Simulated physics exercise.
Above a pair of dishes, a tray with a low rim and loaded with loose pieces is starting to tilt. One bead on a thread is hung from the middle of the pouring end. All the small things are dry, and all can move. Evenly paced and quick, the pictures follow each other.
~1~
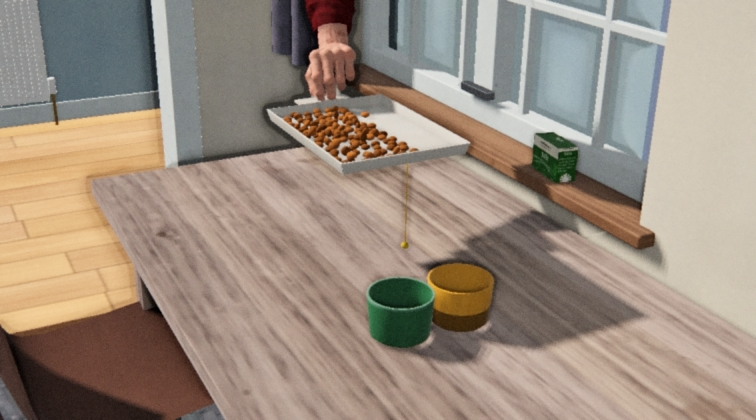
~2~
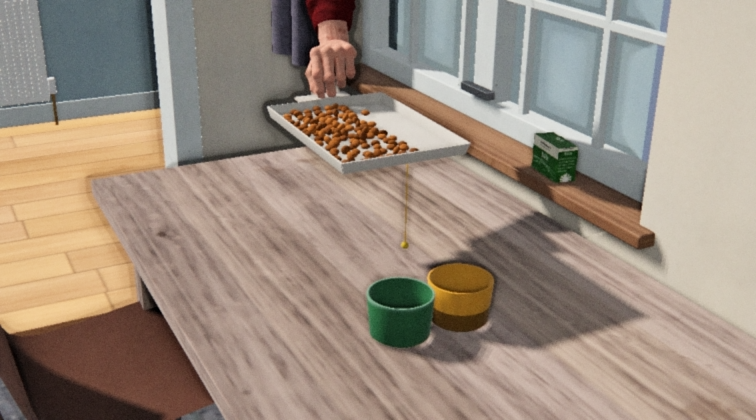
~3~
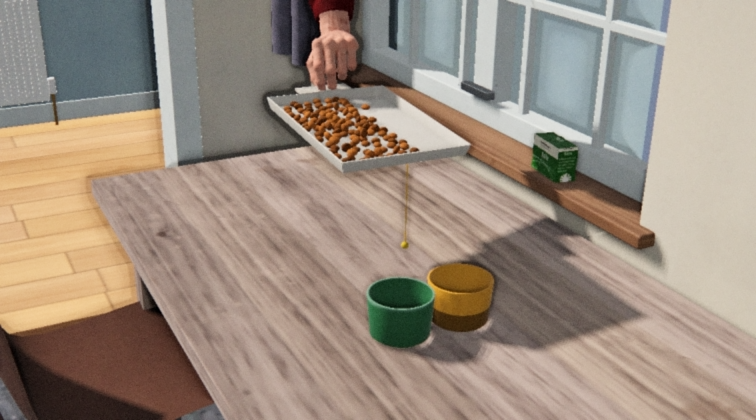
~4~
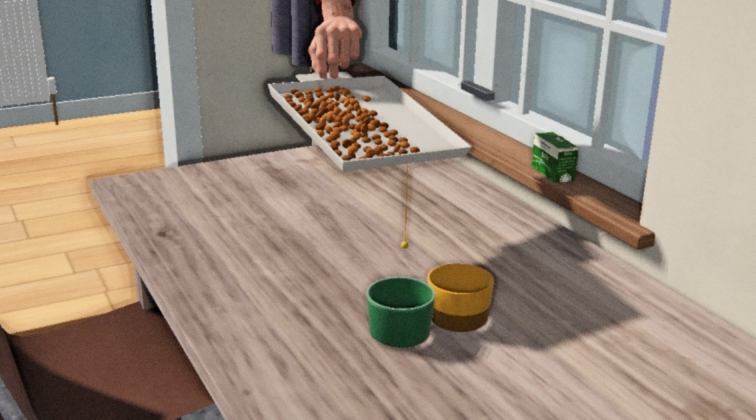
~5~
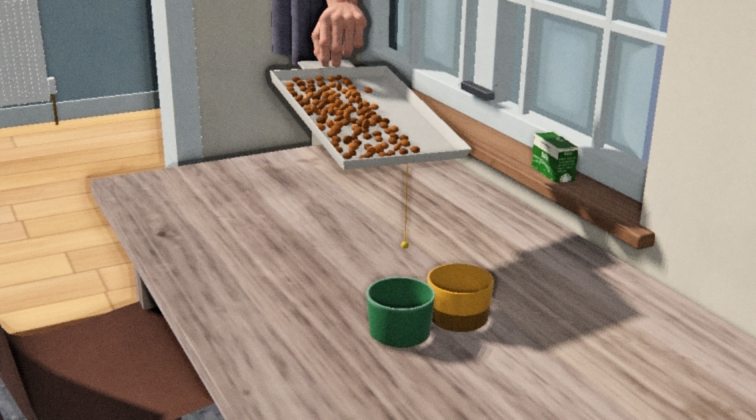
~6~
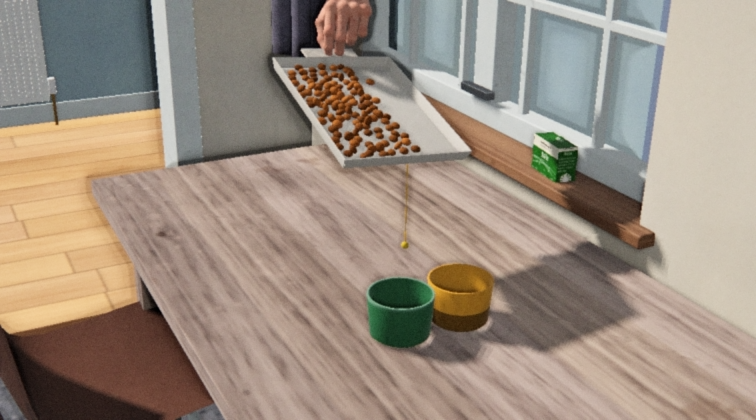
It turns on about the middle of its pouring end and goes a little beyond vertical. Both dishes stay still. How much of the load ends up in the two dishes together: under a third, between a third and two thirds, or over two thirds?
Together the dishes get under a third of it.
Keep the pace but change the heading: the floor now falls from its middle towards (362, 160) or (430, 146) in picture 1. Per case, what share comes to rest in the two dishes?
Lab note: Try one about 0 %, try two about 0 %.
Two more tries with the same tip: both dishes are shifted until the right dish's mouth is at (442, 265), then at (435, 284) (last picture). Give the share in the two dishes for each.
50 and 10 %.
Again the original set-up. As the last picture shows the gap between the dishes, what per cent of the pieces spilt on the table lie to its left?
About 20 percent of the spill.
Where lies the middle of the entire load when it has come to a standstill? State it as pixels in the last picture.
(471, 291).
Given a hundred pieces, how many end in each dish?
About 0 % ends in the left dish and about 10 % in the right dish.
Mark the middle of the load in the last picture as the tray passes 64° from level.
The centre of the load shows up near (433, 149) in the last view.
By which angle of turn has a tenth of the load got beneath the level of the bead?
The angle is roughly 75° at that point.
Shortly afterwards, tray tipped steeply; the bulk on the tray; a little in the air.
Next, tray tipped past a quarter turn; only a few on the tray; only a few in the left dish; a little in the right dish; the bulk outside both; near a quarter in the air.
Some moments later, tray tipped past a quarter turn; only a few in the left dish; a little in the right dish; all but a few outside both.
In the end, tray tipped past a quarter turn; only a few in the left dish; a little in the right dish; all but a few outside both.
